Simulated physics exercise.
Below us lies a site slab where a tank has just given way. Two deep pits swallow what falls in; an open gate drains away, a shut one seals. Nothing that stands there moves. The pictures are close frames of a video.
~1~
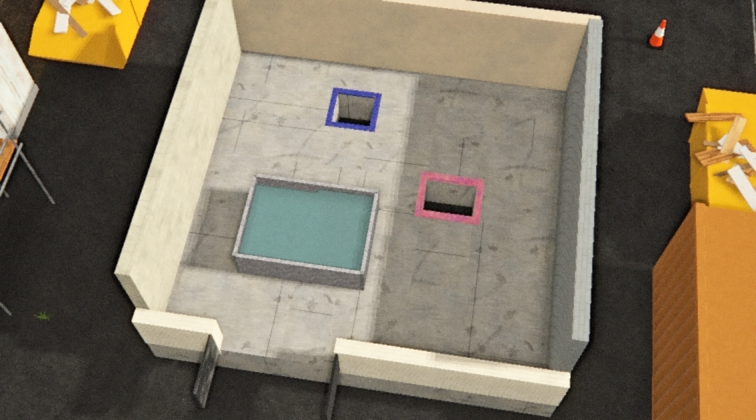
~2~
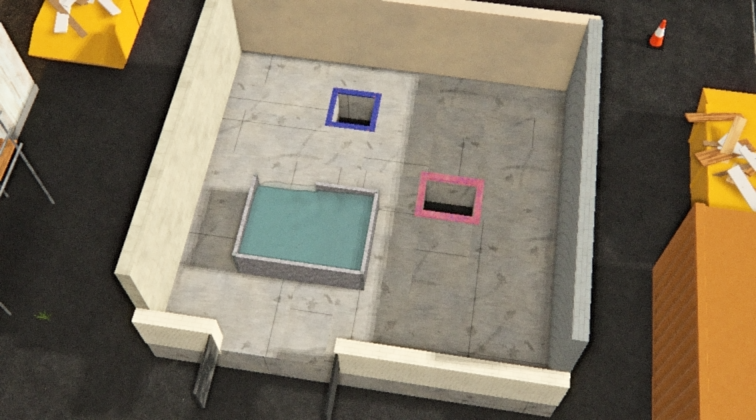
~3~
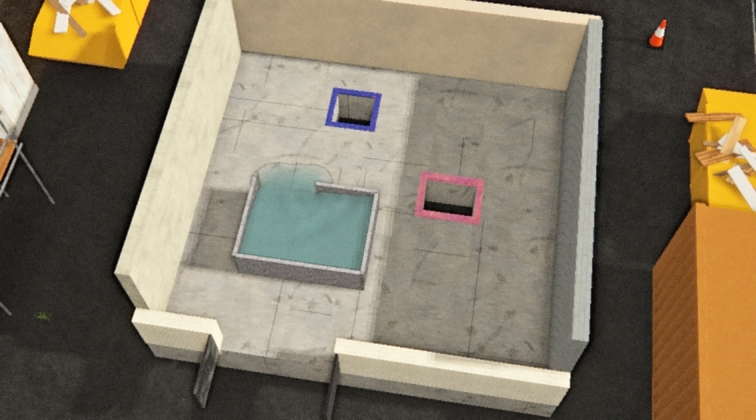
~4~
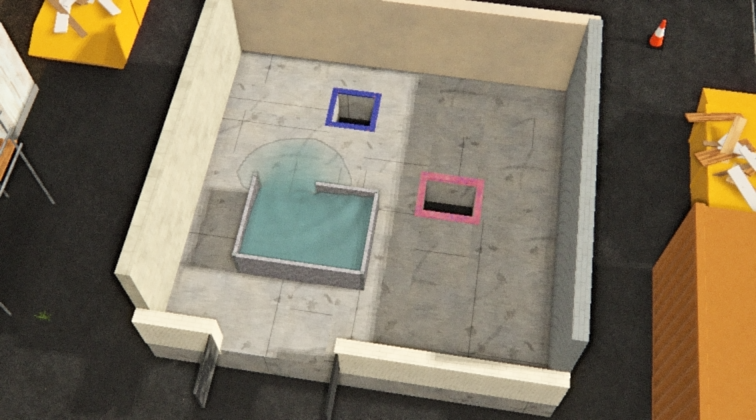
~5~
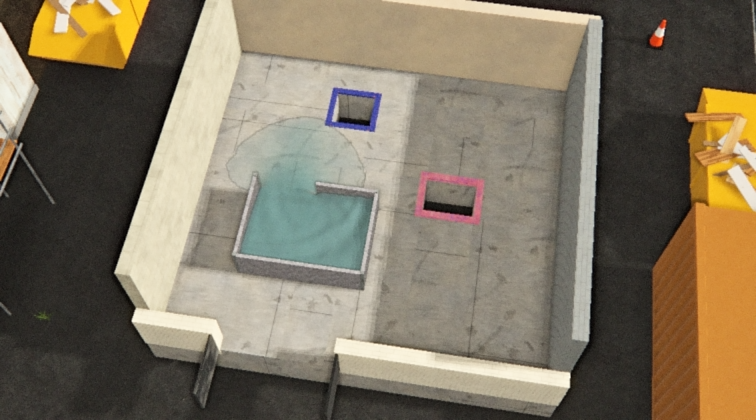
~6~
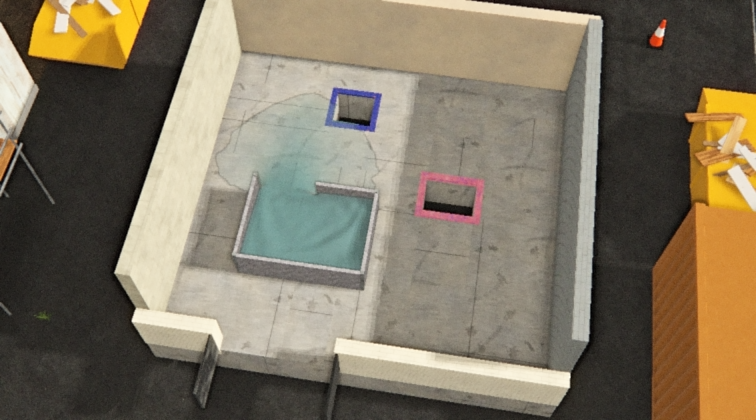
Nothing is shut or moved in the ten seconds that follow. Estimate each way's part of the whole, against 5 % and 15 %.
In the end: The gate takes under 5 %; the pink pit takes under 5 %; the blue pit takes over 15 %.
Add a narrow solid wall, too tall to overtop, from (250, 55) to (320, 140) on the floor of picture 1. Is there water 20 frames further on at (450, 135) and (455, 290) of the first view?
In turn: Covered, free of water.
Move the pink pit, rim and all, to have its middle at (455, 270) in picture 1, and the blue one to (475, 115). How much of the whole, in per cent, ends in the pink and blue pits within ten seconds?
Parts in a hundred: Pink 0, blue 20.
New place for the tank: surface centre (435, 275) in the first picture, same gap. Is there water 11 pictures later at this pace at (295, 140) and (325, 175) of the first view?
In turn: Awash, covered.
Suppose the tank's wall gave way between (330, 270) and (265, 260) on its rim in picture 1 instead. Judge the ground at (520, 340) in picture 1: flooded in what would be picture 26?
Answer: Awash.
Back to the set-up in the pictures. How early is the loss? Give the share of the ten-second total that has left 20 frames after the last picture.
I make it 30 per cent.
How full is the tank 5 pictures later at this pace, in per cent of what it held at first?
Close to 66 %.
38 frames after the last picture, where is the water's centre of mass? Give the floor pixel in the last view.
Close to (332, 162).
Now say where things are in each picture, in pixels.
The first frame shows the water tank at (307, 225) is whole and still.
In the second frame, the front is at a hidden place, out from the gap on the water tank's far side.
In the third frame, the front is at (323, 172), out from the gap on the water tank's far side.
In the fourth frame, the front is at (317, 144), out from the gap on the water tank's far side.
In the fifth frame, water pours out on the water tank's far side and has run to (321, 123).
In the sixth frame, the front is at (303, 98), out from the gap on the water tank's far side.
A moment on, water covers 25 % of the floor; the gate 0 %, the pink pit 0 %, the blue pit 2 %.
Next, water covers 25 % of the floor; the gate 0 %, the pink pit 0 %, the blue pit 6 %.
Then, water covers 35 % of the floor; the gate 0 %, the pink pit 0 %, the blue pit 10 %.
Later, water covers 55 % of the floor; the gate 0 %, the pink pit 0 %, the blue pit 24 %.
In the end, water covers 75 % of the floor; the gate 1 %, the pink pit 0 %, the blue pit 34 %.
